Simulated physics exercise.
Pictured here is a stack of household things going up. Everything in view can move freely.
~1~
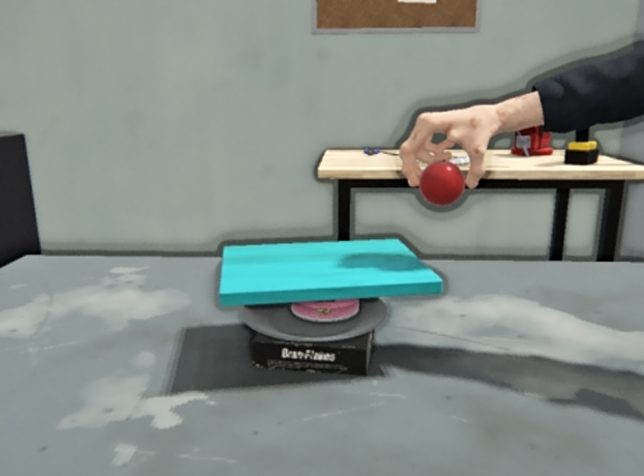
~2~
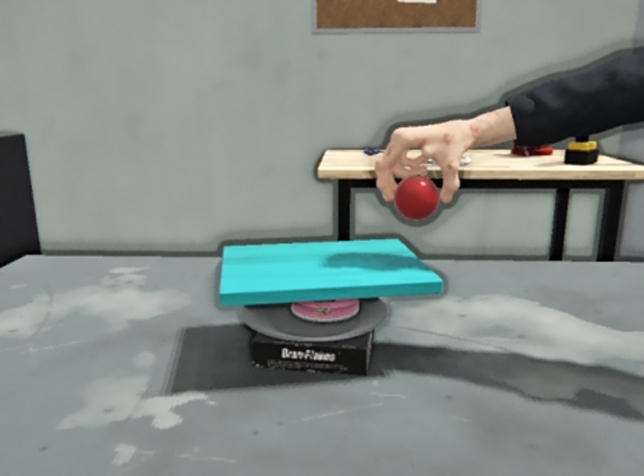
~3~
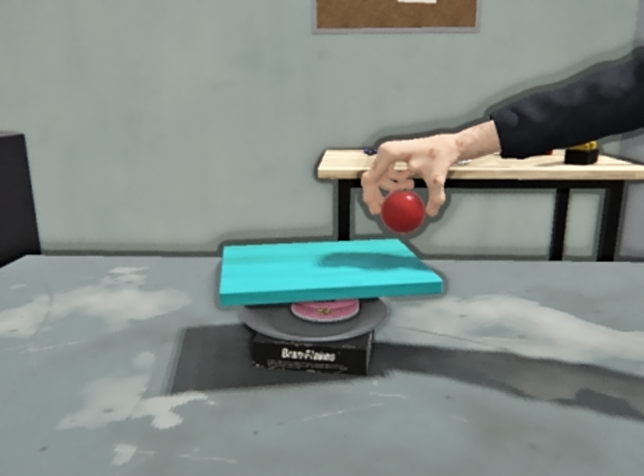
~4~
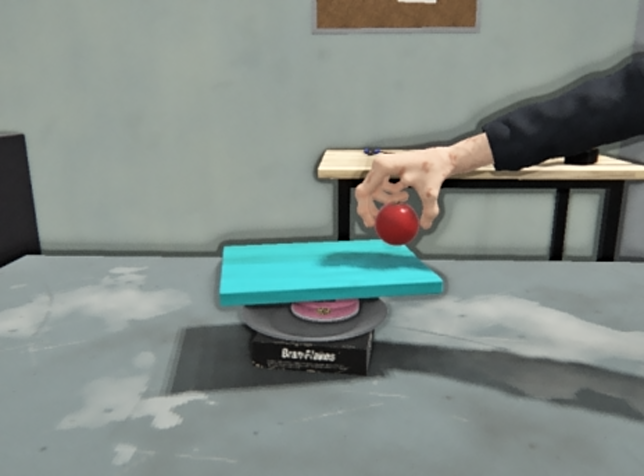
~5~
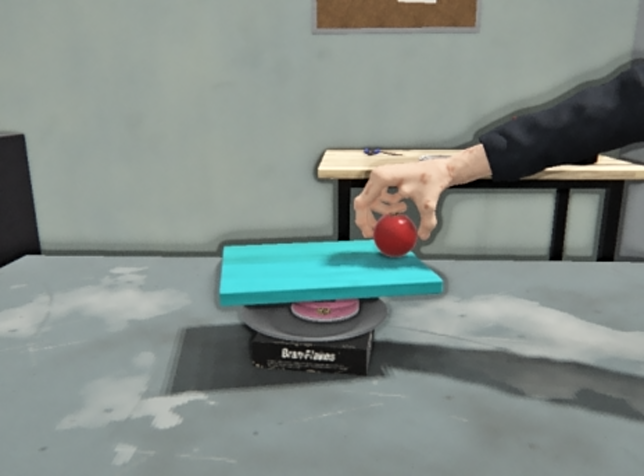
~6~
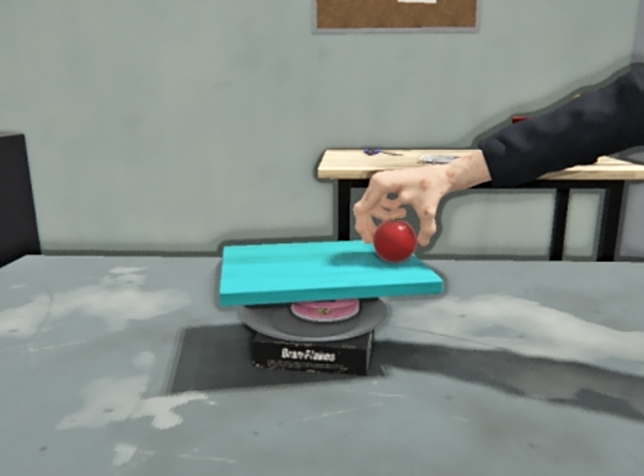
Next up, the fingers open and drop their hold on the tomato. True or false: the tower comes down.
False.
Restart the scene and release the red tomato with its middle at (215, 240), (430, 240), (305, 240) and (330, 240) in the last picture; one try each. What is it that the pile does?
The pile collapses the first time, collapses the second time, remains standing the third time and remains standing the fourth time.
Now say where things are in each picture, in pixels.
Still above its spot; red tomato (442, 183), in the first frame.
Still above its spot; red tomato (416, 197); black packet (317, 337), in the second frame.
Still above its spot; red tomato (403, 211), in the third frame.
Still above its spot; red tomato (397, 224); black packet (317, 337), in the fourth frame.
Still above its spot; red tomato (395, 235), in the fifth frame.
Set down, still held; red tomato (395, 240); black packet (317, 337), in the sixth frame.
Then, 0.30 s on from there, no change.
Then, 0.70 s on from there, red tomato resting near (395, 242).
In the end, all 5 unmoved. At the end, from the last picture's camera, red tomato near (395, 242). The pile stays up.
